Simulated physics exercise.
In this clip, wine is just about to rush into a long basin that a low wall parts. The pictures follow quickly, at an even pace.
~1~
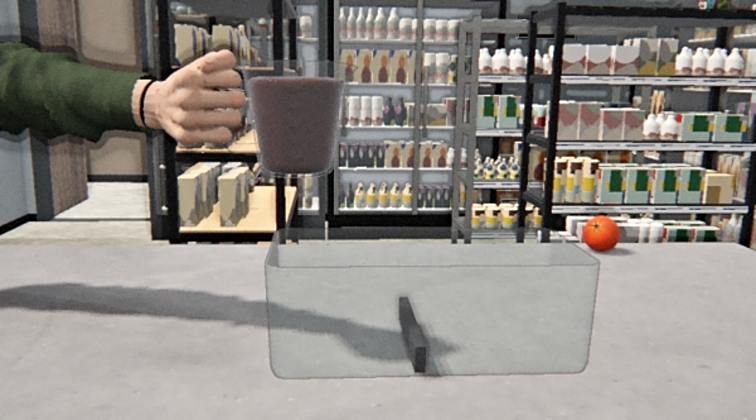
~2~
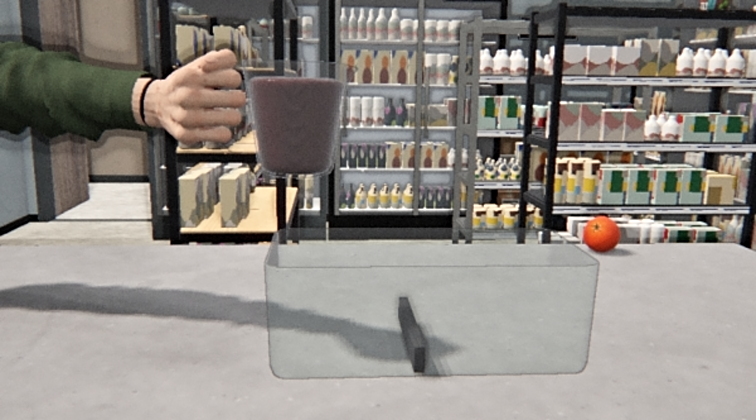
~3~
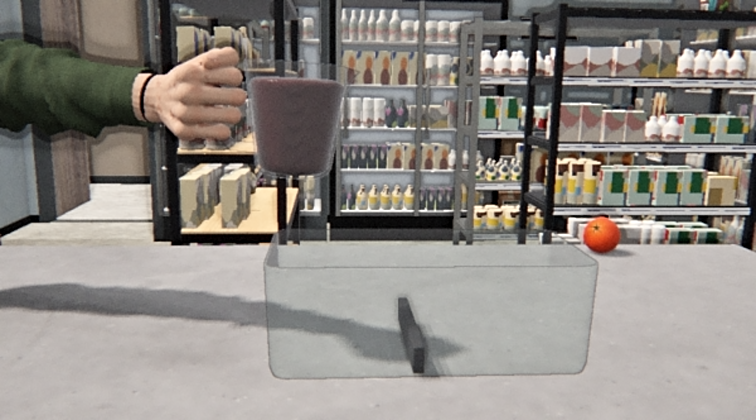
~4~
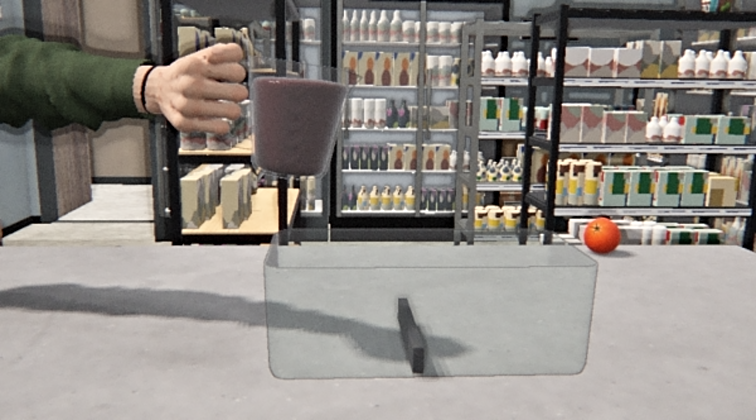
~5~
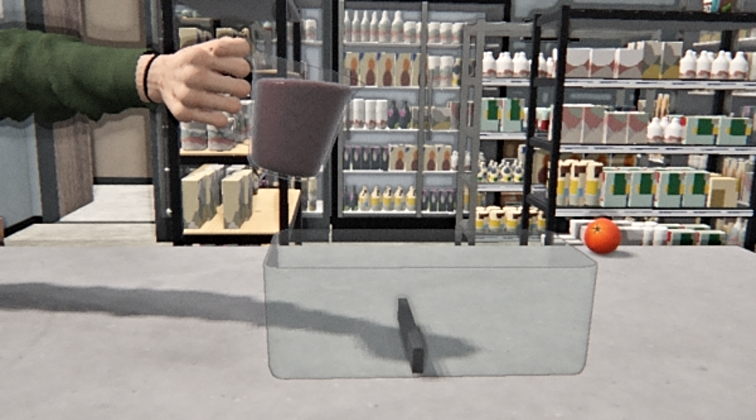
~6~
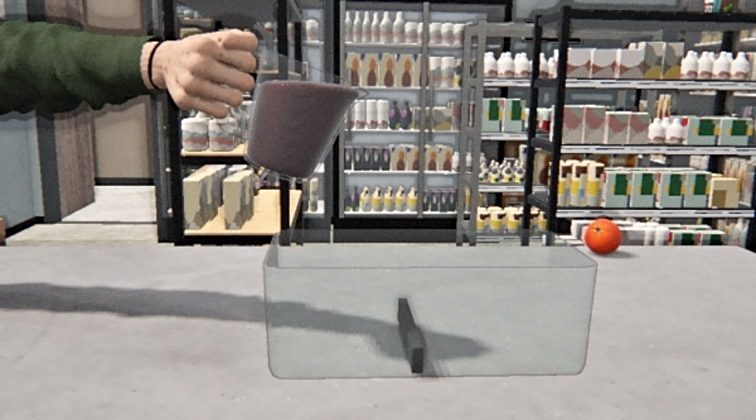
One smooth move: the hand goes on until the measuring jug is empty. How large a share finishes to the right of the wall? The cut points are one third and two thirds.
Midrange share.
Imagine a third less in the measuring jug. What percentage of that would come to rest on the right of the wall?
About 35 parts in a hundred, give or take.
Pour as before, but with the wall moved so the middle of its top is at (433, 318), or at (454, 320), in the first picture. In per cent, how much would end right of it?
Roughly 25 per cent first and roughly 10 per cent second.
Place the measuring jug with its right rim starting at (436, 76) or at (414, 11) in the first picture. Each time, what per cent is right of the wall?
Roughly 85 % the first time and roughly 85 % the second.
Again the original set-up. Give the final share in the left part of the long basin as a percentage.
Some 45 per cent.
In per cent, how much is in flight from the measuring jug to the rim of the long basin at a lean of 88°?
30 %.
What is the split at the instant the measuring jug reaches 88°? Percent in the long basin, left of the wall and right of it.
The left part holds 0 percent and the right part 15 percent.
A moment on, the measuring jug is tipped on its side and 58 per cent is still to pour, 0 is left of the wall and 14 right of it.
Next, the measuring jug is tipped right over and 5 per cent is still to pour, 35 is left of the wall and 51 right of it.
Then the measuring jug is tipped right over and 0 per cent is still to pour, 45 is left of the wall and 53 right of it.
Later the measuring jug is tipped right over and 0 per cent is still to pour, 45 is left of the wall and 53 right of it.
Finally, 45 per cent lies left of the wall, 53 right of it and 2 outside.
